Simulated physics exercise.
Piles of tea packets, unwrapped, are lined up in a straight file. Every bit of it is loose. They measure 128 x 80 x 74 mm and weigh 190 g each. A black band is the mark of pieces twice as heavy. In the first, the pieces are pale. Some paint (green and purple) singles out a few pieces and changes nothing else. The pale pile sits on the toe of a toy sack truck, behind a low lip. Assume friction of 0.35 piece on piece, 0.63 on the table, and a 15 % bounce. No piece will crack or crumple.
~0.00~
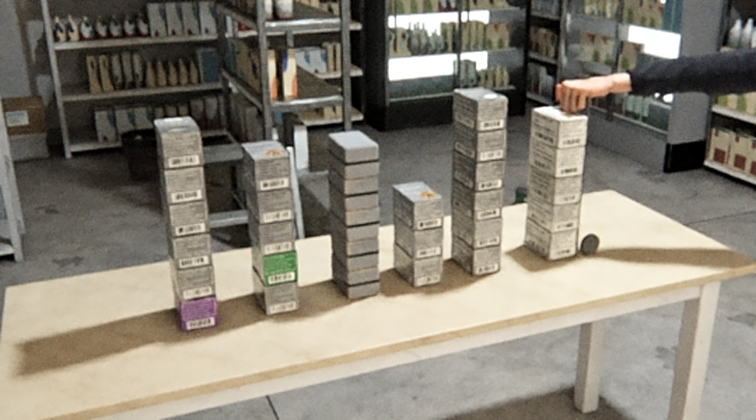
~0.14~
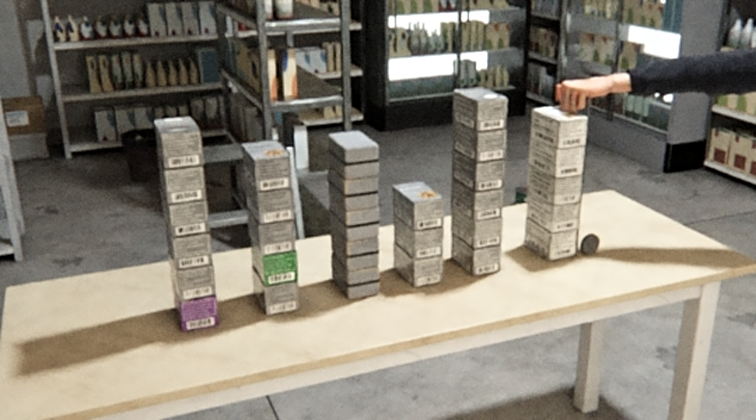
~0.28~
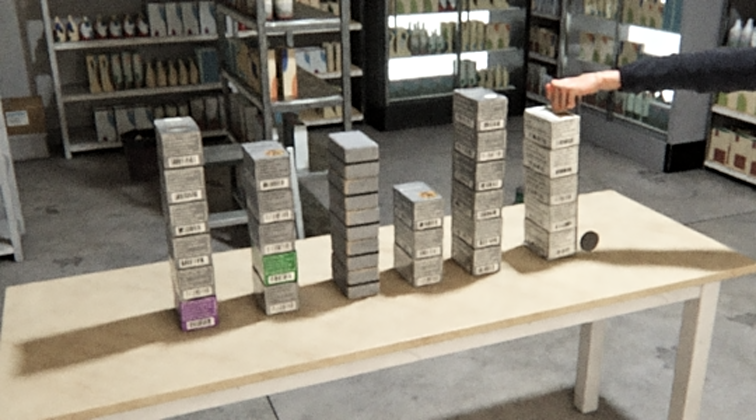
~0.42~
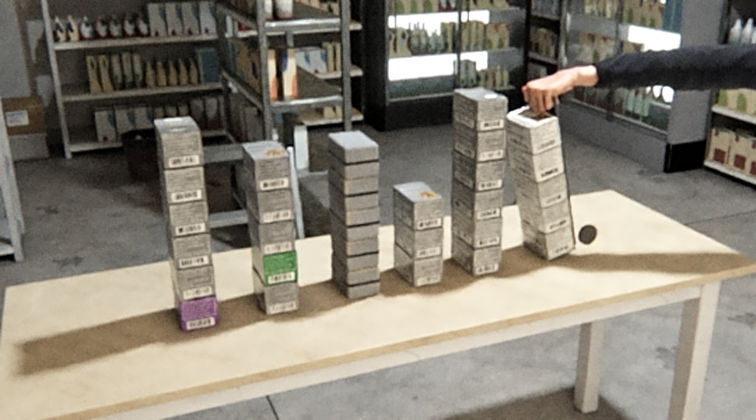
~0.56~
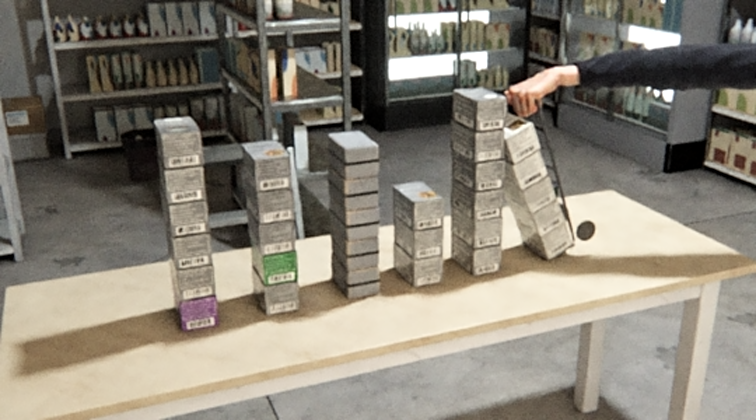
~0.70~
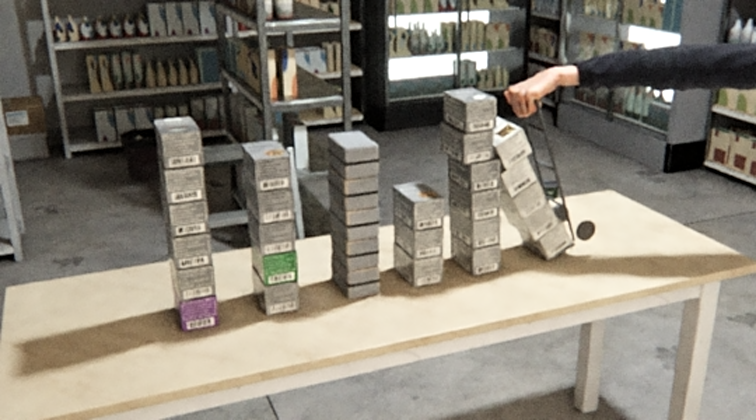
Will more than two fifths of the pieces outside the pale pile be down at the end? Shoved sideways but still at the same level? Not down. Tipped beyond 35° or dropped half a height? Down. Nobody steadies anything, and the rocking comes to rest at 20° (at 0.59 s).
Yes, more than two fifths will.
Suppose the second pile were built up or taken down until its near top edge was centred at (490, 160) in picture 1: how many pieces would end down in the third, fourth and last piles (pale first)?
The tally would be third 3, then fourth 5, then last 6.
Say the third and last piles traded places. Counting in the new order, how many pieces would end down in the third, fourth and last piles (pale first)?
Third 5, fourth 4, last 3.
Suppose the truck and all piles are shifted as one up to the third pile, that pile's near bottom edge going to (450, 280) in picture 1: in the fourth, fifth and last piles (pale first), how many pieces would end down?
Pile by pile, fourth 5, fifth 5, last 5.
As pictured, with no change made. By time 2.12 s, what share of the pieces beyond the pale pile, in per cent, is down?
By then, 95 per cent.
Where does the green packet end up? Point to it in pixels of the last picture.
Roughly at (217, 284).
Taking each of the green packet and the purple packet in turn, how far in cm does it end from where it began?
Green ends up 14 cm away; purple ends up 4 cm away.
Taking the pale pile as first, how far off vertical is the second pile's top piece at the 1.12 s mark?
30°.
After 1.12 s, 5 of the pale pile down; 2 of the 25 other packets down.
After 1.62 s, 5 of the pale pile down; 13 of the 25 other packets down; green packet 18° from how it stood.
After 2.12 s, 5 of the pale pile down; 24 of the 25 other packets down; green packet 48° from how it stood, 36 mm lower; purple packet 31° from how it stood.
In the end (2.9 s), 5 of the pale pile down; 25 of the 25 other packets down; green packet 41° from how it stood, 39 mm lower; purple packet 41° from how it stood. That is 100 per cent. From the last view, middles, green packet near (217, 284), purple packet near (177, 298).
